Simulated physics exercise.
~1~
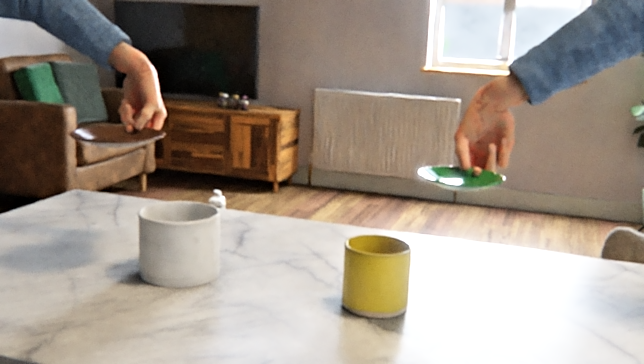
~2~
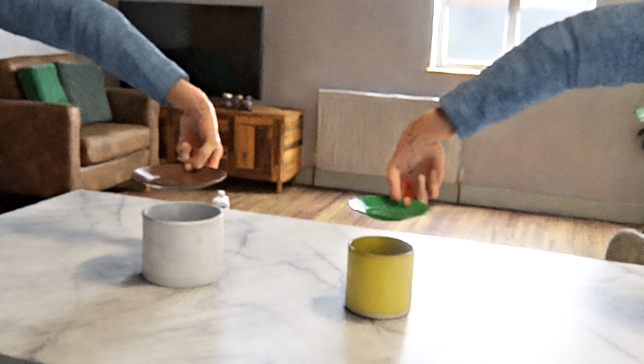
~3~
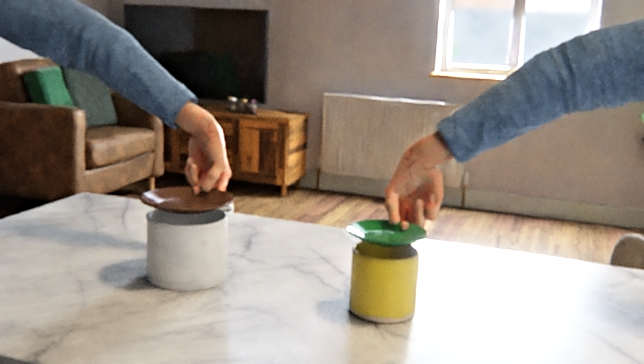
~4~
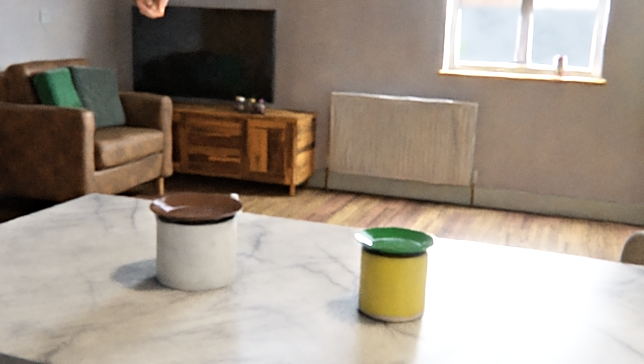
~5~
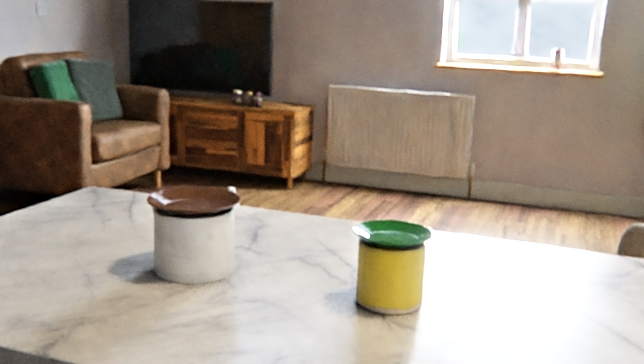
In this clip, two hands lower a brown saucer onto a white beaker at left and a green saucer onto a yellow mug at right on a marble table, then let go and withdraw, leaving each saucer resting on the rim and covering the opening.
